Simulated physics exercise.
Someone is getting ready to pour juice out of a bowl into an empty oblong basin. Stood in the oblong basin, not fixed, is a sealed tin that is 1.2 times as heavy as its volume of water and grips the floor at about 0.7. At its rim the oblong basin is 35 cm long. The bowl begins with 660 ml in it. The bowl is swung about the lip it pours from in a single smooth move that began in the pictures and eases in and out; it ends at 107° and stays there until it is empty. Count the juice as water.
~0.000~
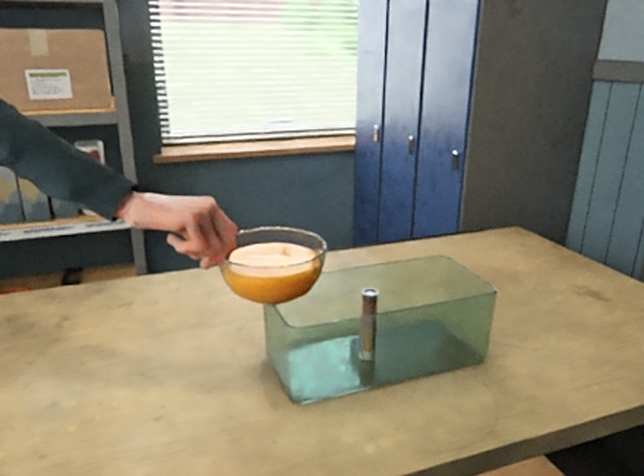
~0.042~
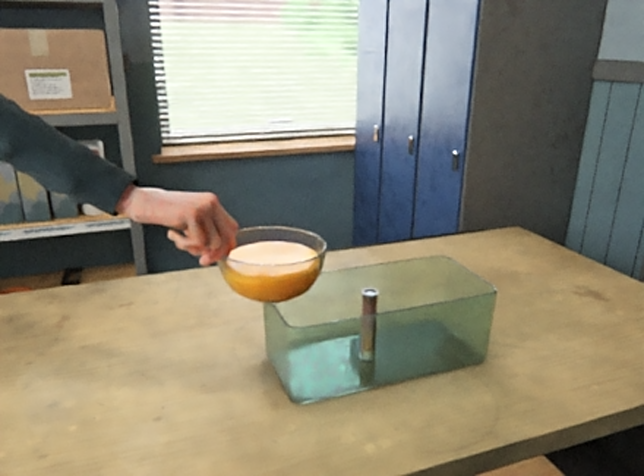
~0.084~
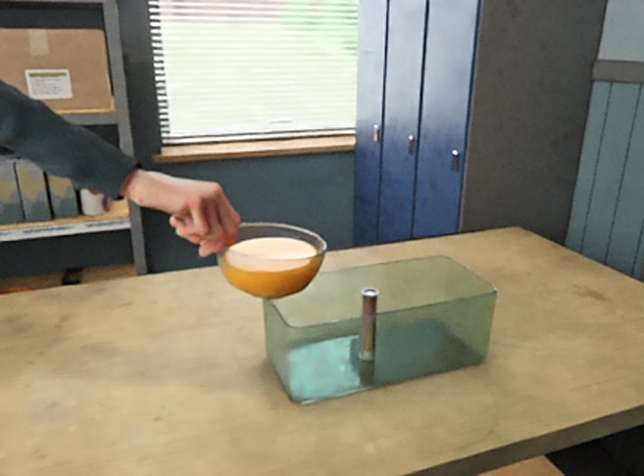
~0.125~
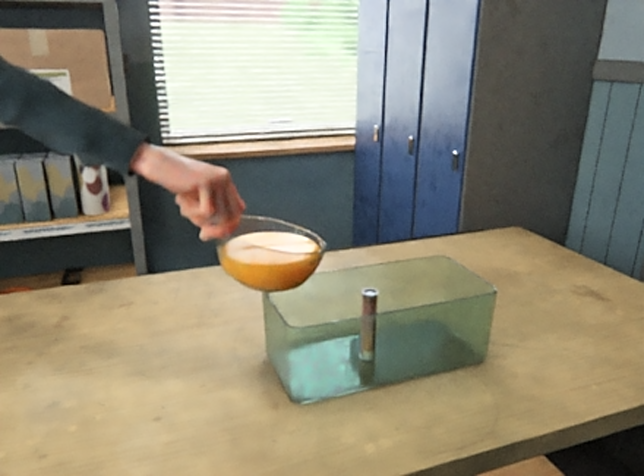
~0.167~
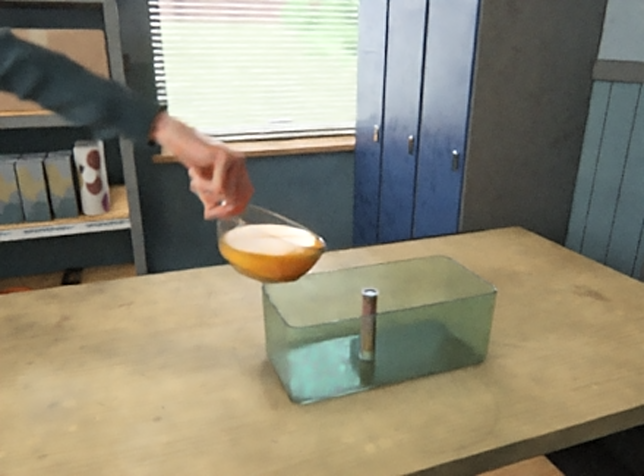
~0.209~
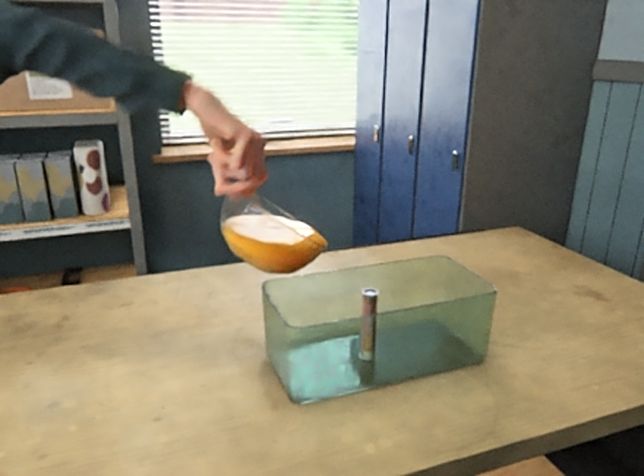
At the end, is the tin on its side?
You'll see it resist.
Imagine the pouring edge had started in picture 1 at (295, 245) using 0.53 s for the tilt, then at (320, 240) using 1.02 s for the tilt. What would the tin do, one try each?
In the first try it comes down; in the second it remains standing.
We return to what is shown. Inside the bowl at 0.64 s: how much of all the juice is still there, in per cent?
0 per cent or so.
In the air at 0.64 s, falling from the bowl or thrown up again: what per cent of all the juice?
4 per cent, roughly.
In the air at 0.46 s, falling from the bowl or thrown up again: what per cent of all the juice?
About 60 per cent.
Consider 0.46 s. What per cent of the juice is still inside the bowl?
About 28 percent.
By 0.46 s the tilt is 102° and 28 per cent is still to pour; the tin stands where it began.
By 0.64 s the tilt is 107° and 0 per cent is still to pour; the tin stands where it began.
By 0.82 s the tilt is 107° and 0 per cent is still to pour; the tin stands where it began.
By 1.03 s the tilt is 107° and 0 per cent is still to pour; the tin stands where it began.
At rest the tin stands where it began.
